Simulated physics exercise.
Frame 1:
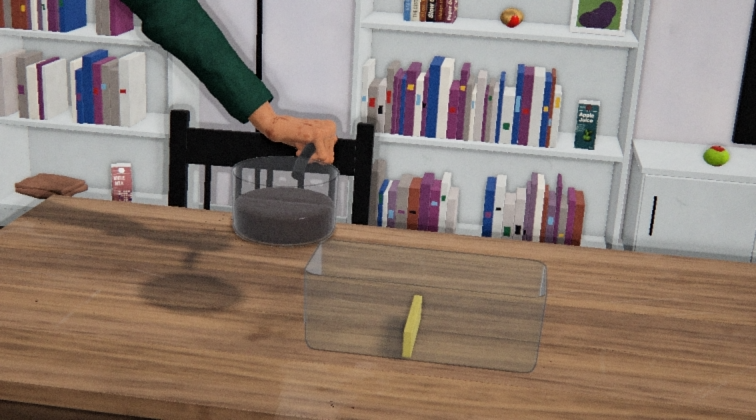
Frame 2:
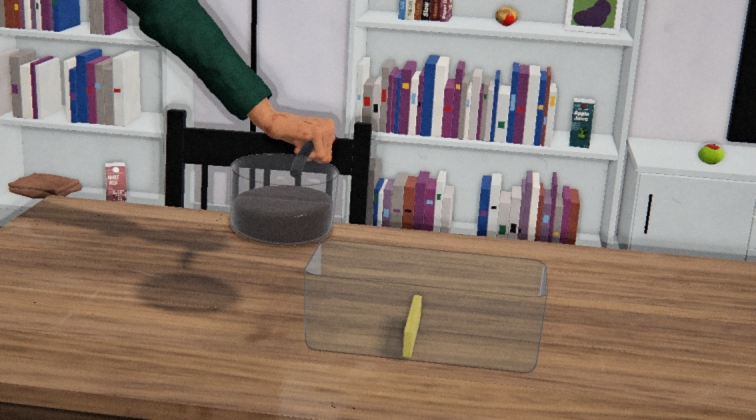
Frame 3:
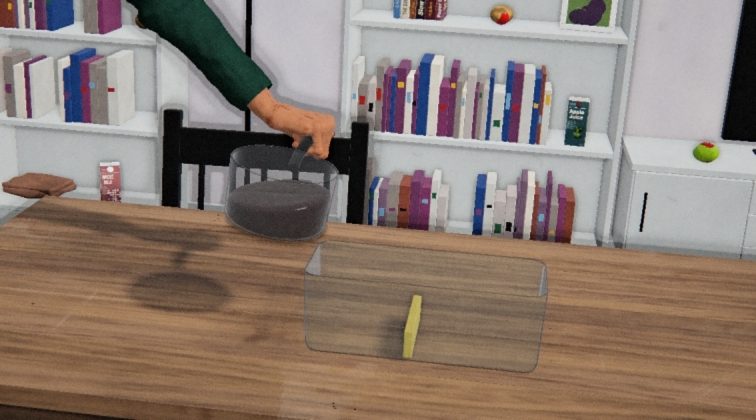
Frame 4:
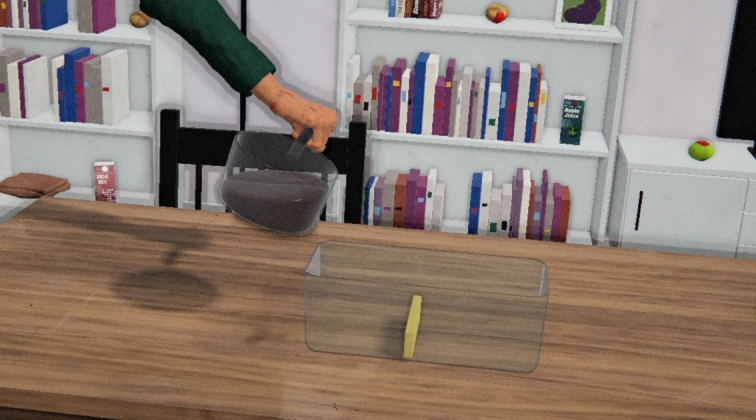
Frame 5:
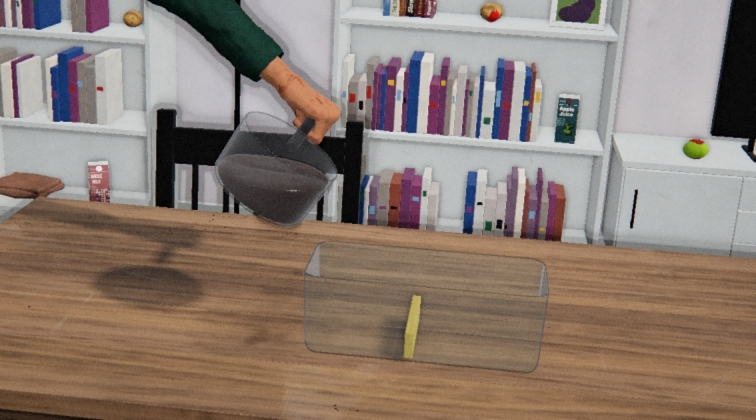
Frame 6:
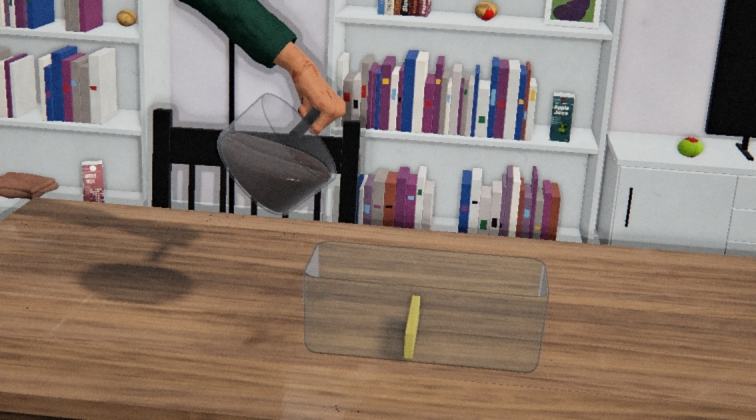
Glass pot of dark coffee tilting steadily to the right in a green-sleeved hand, above a clear basin on a wooden table.
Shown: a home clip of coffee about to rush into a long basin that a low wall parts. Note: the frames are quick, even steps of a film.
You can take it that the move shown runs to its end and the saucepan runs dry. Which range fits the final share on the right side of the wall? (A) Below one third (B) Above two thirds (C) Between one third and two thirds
Between one third and two thirds (C).
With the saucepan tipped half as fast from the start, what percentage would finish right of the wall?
I'd put it at some 20 percent.
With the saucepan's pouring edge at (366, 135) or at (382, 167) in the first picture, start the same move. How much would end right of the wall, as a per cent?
In order, some 70 and 75 percent.
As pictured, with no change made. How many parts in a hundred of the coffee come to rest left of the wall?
That works out near 50 in every hundred.
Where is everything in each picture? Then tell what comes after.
It leans 0°; its right rim is at (337, 177); the coffee meets the walls at (237, 196) and (335, 206); the long basin's rim runs from (313, 257) to (546, 280); the wall's top is at (413, 314), in the first frame.
It leans 2°; its right rim is at (337, 177); the coffee meets the walls at (235, 195) and (334, 202), in the second frame.
It leans 9°; its right rim is at (336, 178); the coffee meets the walls at (231, 191) and (331, 195), in the third frame.
It leans 19°; its right rim is at (336, 178); the coffee meets the walls at (225, 179) and (329, 187), in the fourth frame.
It leans 32°; its right rim is at (335, 178); the coffee meets the walls at (220, 160) and (329, 180), in the fifth frame.
It leans 47°; its right rim is at (334, 178); the coffee meets the walls at (224, 135) and (331, 173), in the sixth frame.
A moment on, the saucepan is tipped on its side and 53 per cent is still to pour, 1 is left of the wall and 0 right of it.
Next, the saucepan is tipped on its side and 15 per cent is still to pour, 17 is left of the wall and 43 right of it.
Then the saucepan is tipped on its side and 7 per cent is still to pour, 29 is left of the wall and 47 right of it.
Later the saucepan is tipped on its side and 3 per cent is still to pour, 43 is left of the wall and 46 right of it.
In the end 48 per cent lies left of the wall, 46 right of it and 5 outside.
